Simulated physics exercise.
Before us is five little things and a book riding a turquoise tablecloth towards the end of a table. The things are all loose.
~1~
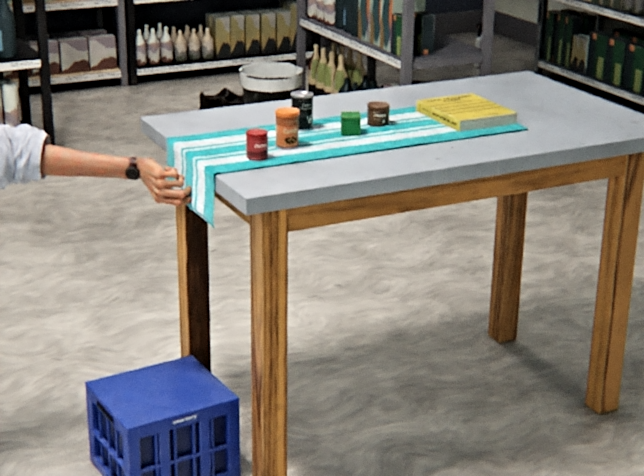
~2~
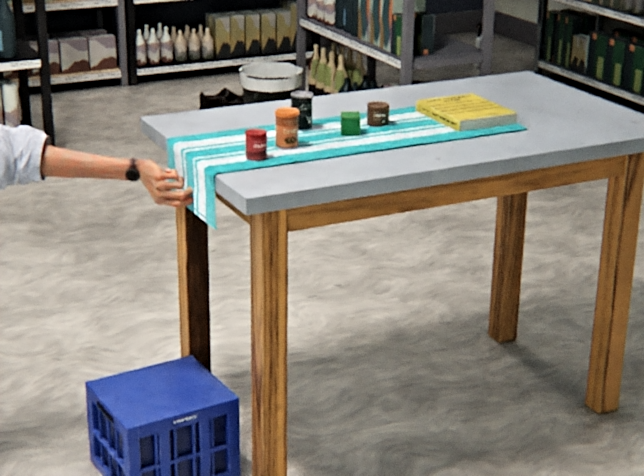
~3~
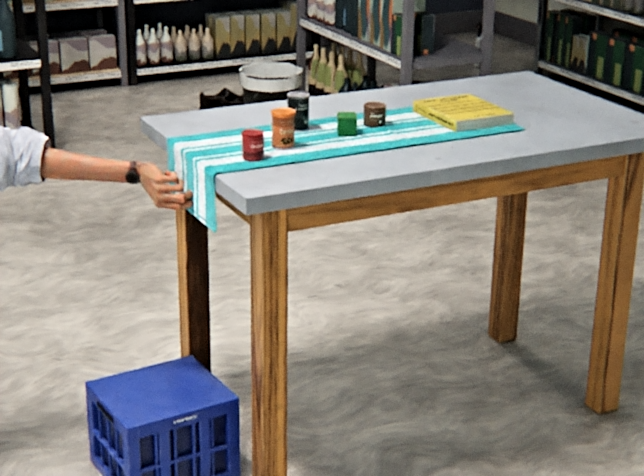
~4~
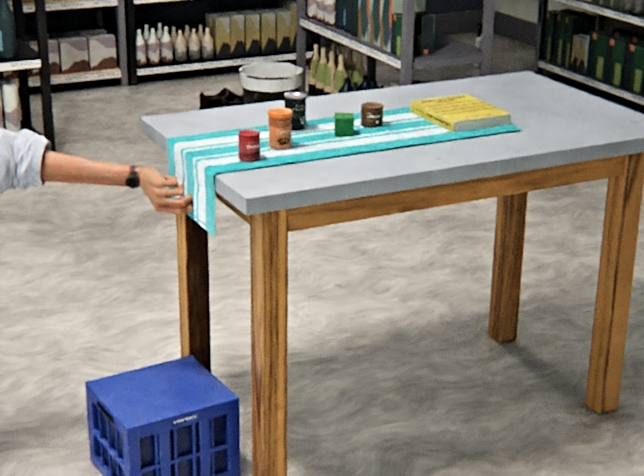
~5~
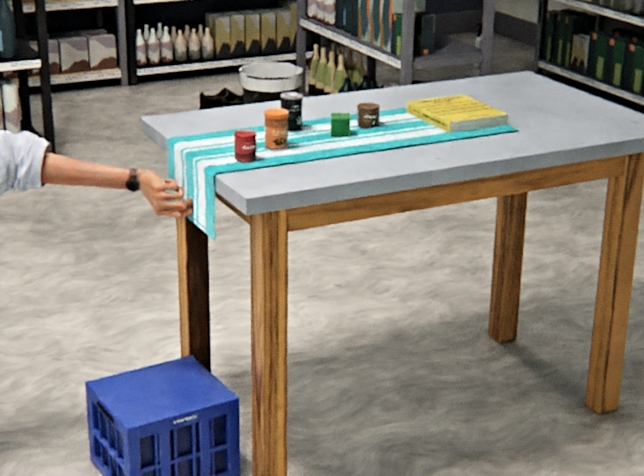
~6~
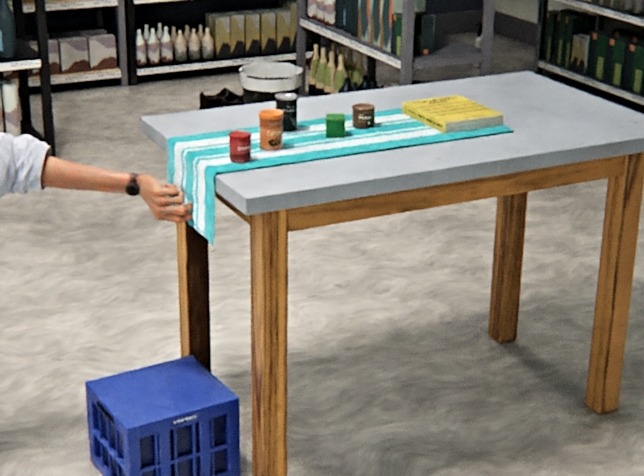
In a storeroom with a grey floor and stocked shelves behind, a fixed view looks down on a grey-topped table with wooden legs. A turquoise-and-white striped cloth holds red, orange, black, green and brown containers and a yellow book, with a blue crate below at left. A hand reaching in from the left slowly draws the cloth slightly leftward, its hanging edge lowering a little as the objects shift with it.
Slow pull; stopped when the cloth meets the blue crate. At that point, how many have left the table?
Number down: Four.
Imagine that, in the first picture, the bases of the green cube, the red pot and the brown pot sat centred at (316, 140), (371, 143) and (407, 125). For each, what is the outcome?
The green cube ends up off; the red pot ends up off; the brown pot stays put.
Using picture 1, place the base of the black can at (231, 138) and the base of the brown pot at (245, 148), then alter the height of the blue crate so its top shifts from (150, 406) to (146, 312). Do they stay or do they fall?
The black can? Lost. The brown pot? Lost.
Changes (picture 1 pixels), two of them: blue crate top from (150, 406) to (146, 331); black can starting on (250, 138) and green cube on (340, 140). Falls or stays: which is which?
The black can ends up off the top and the green cube ends up still on top.
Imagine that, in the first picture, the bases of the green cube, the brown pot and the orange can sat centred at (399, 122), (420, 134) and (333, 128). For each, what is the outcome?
First the green cube: It is still up there. Next the brown pot: It is still up there. Last the orange can: It ends off the top.
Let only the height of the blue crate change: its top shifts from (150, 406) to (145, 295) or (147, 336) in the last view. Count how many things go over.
The count: 1 and 2.
Soon after, hem near (190, 308); red pot and orange can gone.
Then, hem near (190, 365); red pot, orange can and black can gone.
At rest, hem on the crate; red pot, orange can, black can and green cube gone. Over the edge go four.
